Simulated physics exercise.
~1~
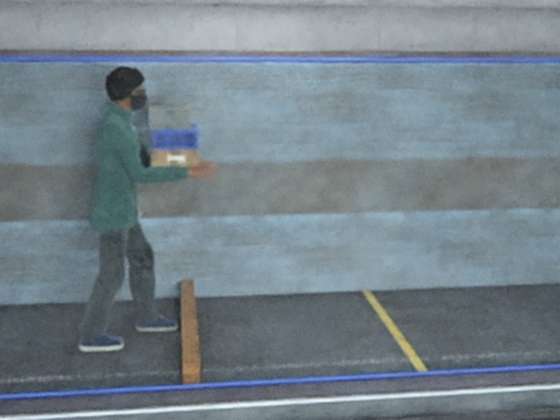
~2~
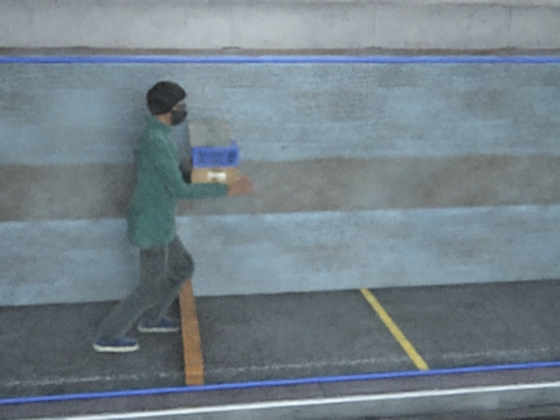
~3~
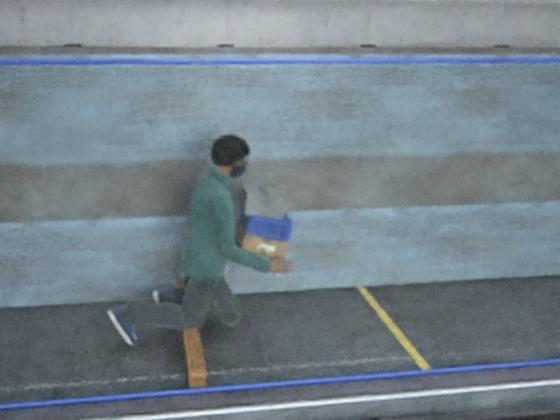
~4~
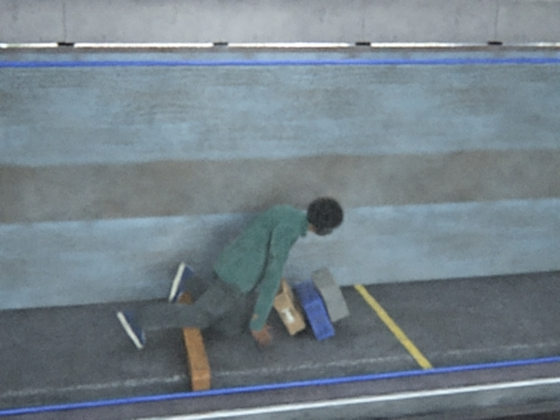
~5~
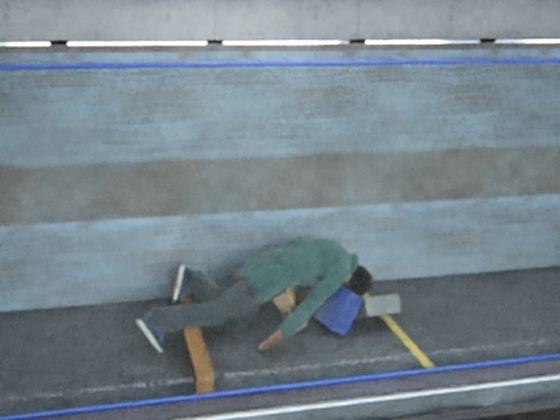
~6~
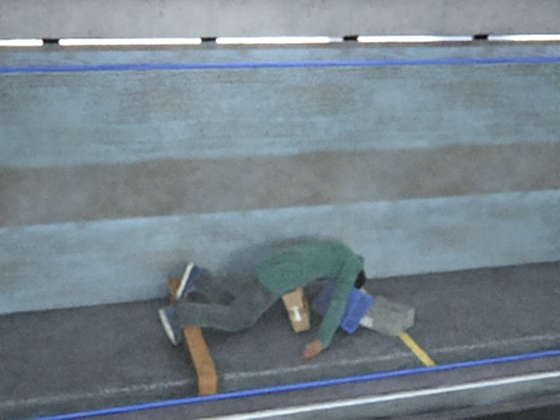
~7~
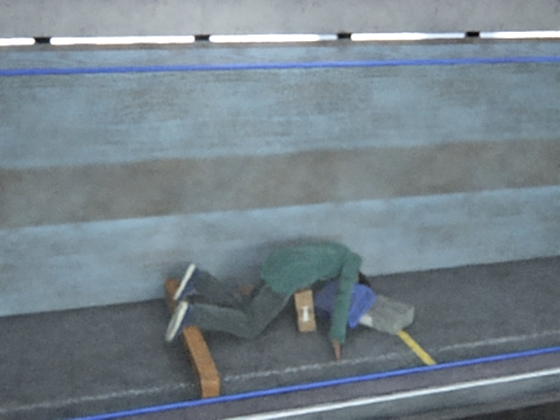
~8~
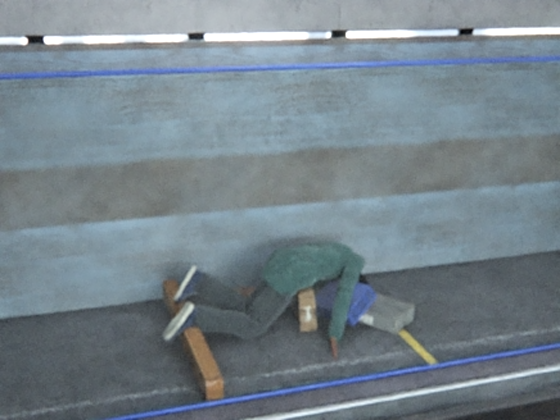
A person in a dark cap, mask, green jacket and grey trousers stands at left on a dark grey deck, holding a brown parcel, a blue crate and a grey parcel stacked in both arms. Seen side-on from slightly above, a brown beam lies ahead, a yellow line farther right, and a blue-grey wall behind. The person lurches right, knees folding, and pitches forward over the beam. The stack tips and spills ahead as the body drops onto it. The grey parcel lands on the yellow line, while the blue crate, brown parcel and slumped person settle short of it.
